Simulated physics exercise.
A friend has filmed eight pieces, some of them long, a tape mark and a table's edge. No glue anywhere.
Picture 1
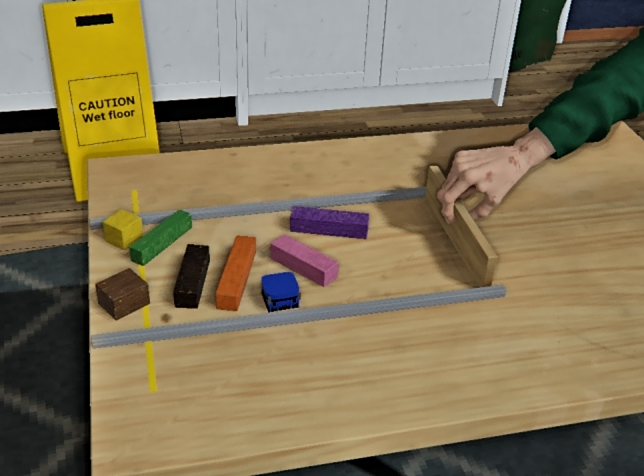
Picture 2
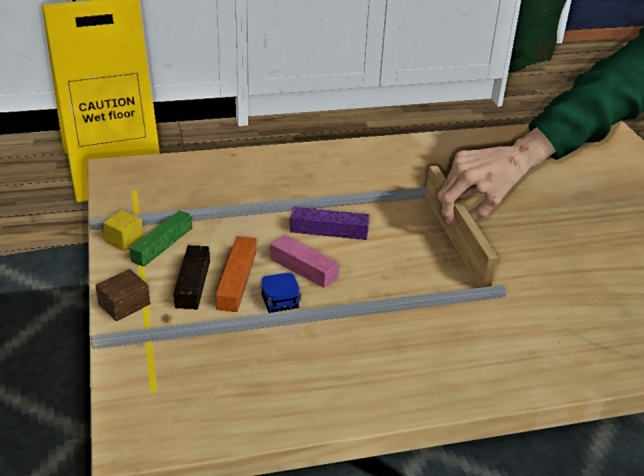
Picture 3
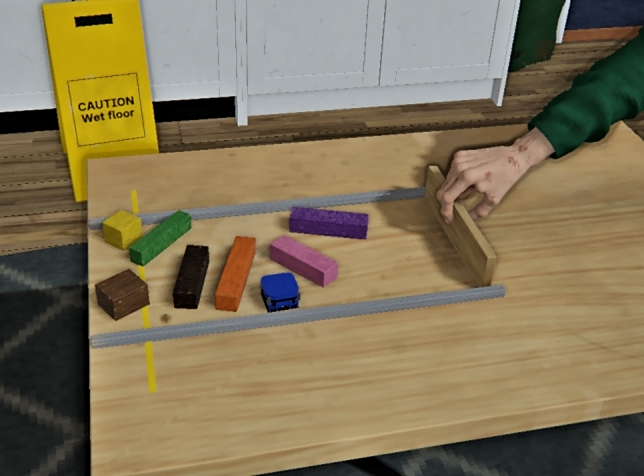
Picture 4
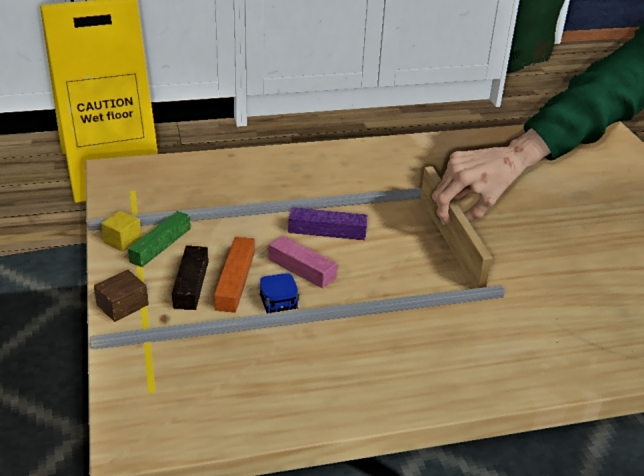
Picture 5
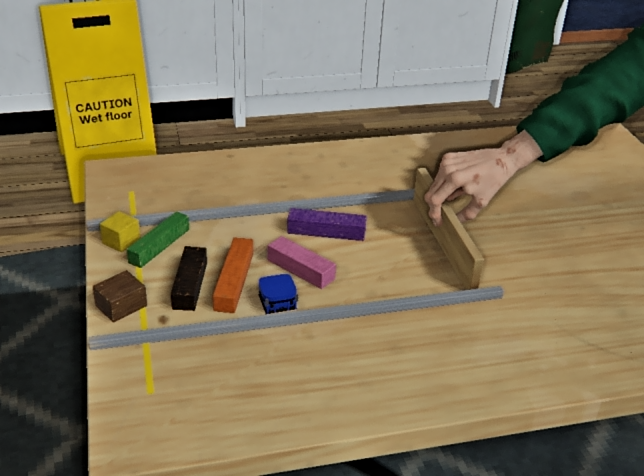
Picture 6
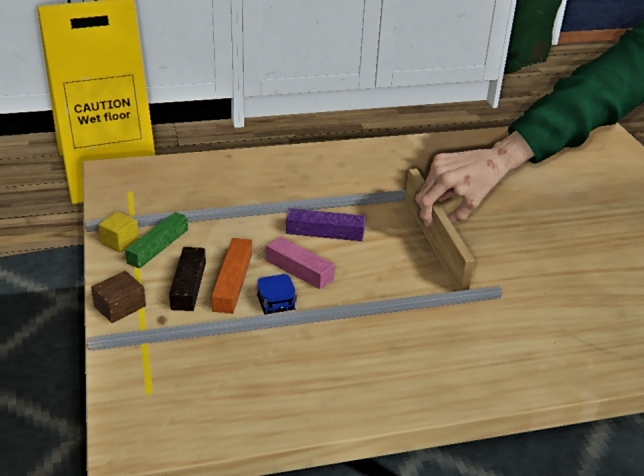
A hand slides a wooden board slightly left between two rails toward eight still, colourful pieces.
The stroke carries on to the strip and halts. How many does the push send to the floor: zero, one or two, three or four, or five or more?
Here the number that fall off is three or four.
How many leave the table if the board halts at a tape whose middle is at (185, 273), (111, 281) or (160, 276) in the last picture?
It would be 1, 6 and 3.
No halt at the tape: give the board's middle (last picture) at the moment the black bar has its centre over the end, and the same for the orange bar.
Near (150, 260) and (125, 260).
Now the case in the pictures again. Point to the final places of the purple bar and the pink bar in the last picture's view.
First (95, 240), then (127, 279).
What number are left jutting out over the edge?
2 of them.
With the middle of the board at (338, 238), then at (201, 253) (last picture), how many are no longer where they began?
1 and 8.
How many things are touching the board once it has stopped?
The number is 3.
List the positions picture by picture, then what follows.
In the first picture, brown block (123, 294); yellow block (123, 230); green bar (162, 237); board (458, 225); tape (142, 276).
In the second picture, yellow block (123, 231); orange bar (237, 272).
In the third picture, green bar (161, 238); blue case (280, 293).
In the fourth picture, brown block (121, 295); board (453, 226).
In the fifth picture, yellow block (120, 232); pink bar (301, 262).
In the sixth picture, brown block (119, 296); yellow block (119, 232); green bar (158, 239); board (437, 228); tape (138, 278).
Early on, none off yet; brown block at rest near (119, 296); yellow block at rest near (119, 232); green bar at rest near (158, 239).
A while later, none off yet; brown block at rest near (119, 296); yellow block moving near (109, 233); green bar travelled a little near (133, 244).
Finally, the number that fall off is three or four; lost, black bar, green bar, yellow block and brown block.
